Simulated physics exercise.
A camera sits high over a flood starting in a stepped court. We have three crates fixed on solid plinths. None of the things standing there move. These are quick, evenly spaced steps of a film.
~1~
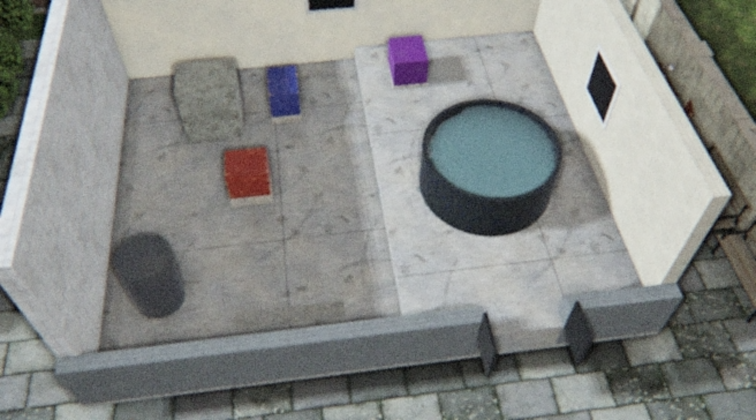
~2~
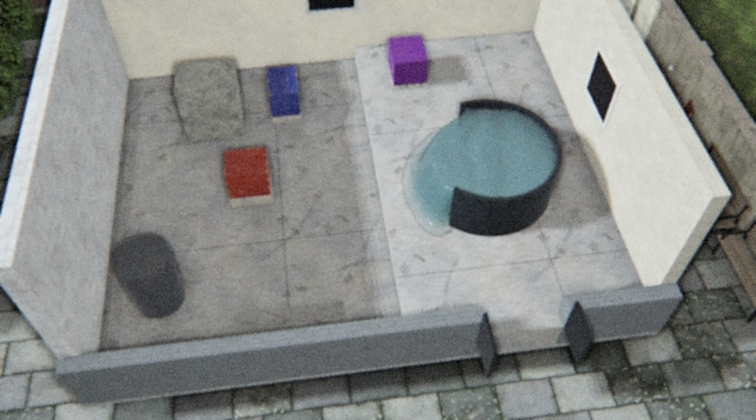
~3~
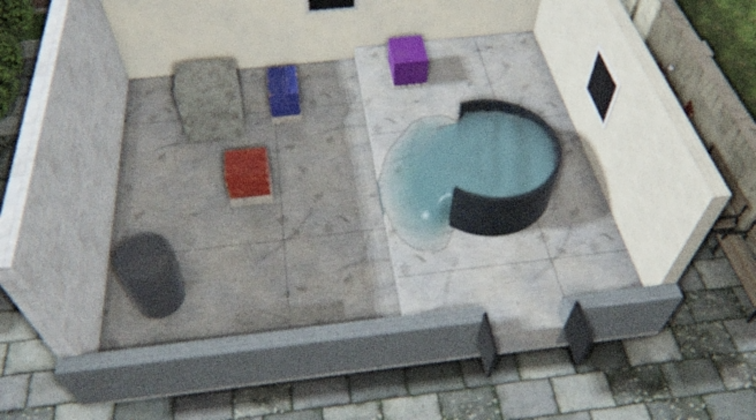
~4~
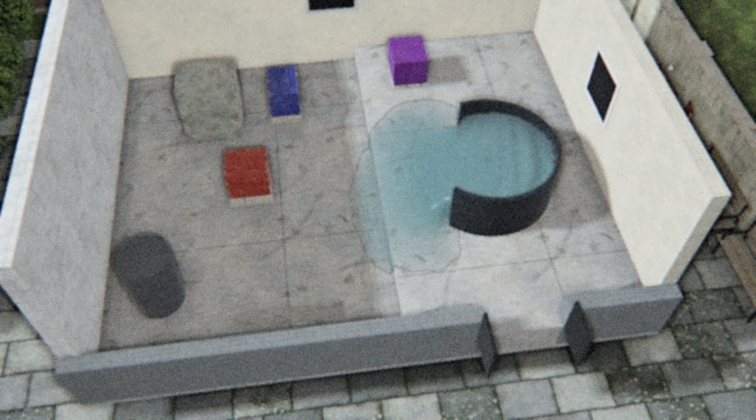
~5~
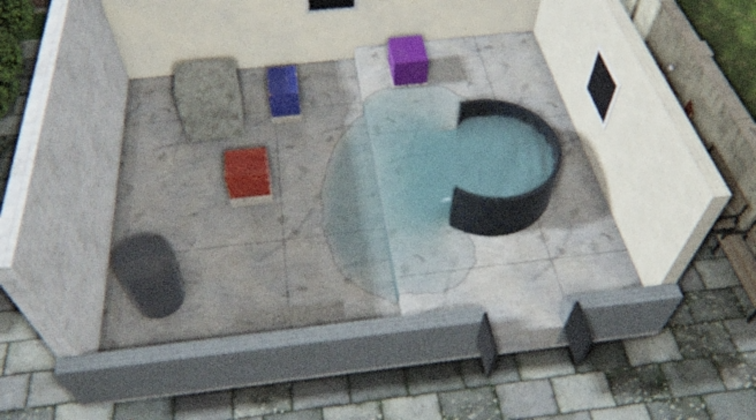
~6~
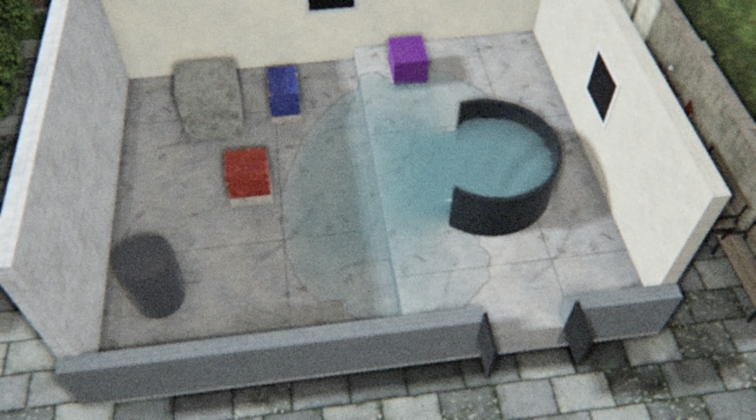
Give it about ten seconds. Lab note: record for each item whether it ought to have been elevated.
In order: The purple crate ends up with water on it, the blue crate ends up with water on it, the red crate ends up with water on it.
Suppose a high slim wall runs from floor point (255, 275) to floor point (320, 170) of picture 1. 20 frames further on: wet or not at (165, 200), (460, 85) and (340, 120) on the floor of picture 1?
As listed: Wet, free of water, wet.
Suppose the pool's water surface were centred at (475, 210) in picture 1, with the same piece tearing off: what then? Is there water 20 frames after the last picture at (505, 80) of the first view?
At that spot: Bone-dry.
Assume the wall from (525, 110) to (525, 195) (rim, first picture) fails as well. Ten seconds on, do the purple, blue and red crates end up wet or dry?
As I see it, the purple crate is overtopped, the blue crate avoids the flood and the red crate avoids the flood.
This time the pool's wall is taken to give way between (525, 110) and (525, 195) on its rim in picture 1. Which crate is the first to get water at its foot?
The purple one.
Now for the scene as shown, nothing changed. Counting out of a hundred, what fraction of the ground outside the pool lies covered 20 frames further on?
I'd say close to 65 per cent.
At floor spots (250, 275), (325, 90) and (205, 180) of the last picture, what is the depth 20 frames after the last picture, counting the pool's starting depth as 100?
First spot roughly 6 %, second 14 %, third 4 %.
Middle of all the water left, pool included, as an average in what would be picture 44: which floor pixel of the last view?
Around pixel (254, 193) of the last picture.
A moment on, water covers 50 % of the floor; the purple crate water round its plinth, the blue crate water round its plinth, the red crate water round its plinth.
Next, water covers 65 % of the floor; the purple crate water round its plinth, the blue crate water round its plinth, the red crate water round its plinth.
Then, water covers 65 % of the floor; the purple crate water round its plinth, the blue crate water round its plinth, the red crate water round its plinth.
Later, water covers 65 % of the floor; the purple crate water round its plinth, the blue crate water round its plinth, the red crate water round its plinth.
In the end, water covers 60 % of the floor; the purple crate was topped, the blue crate was topped, the red crate was topped.
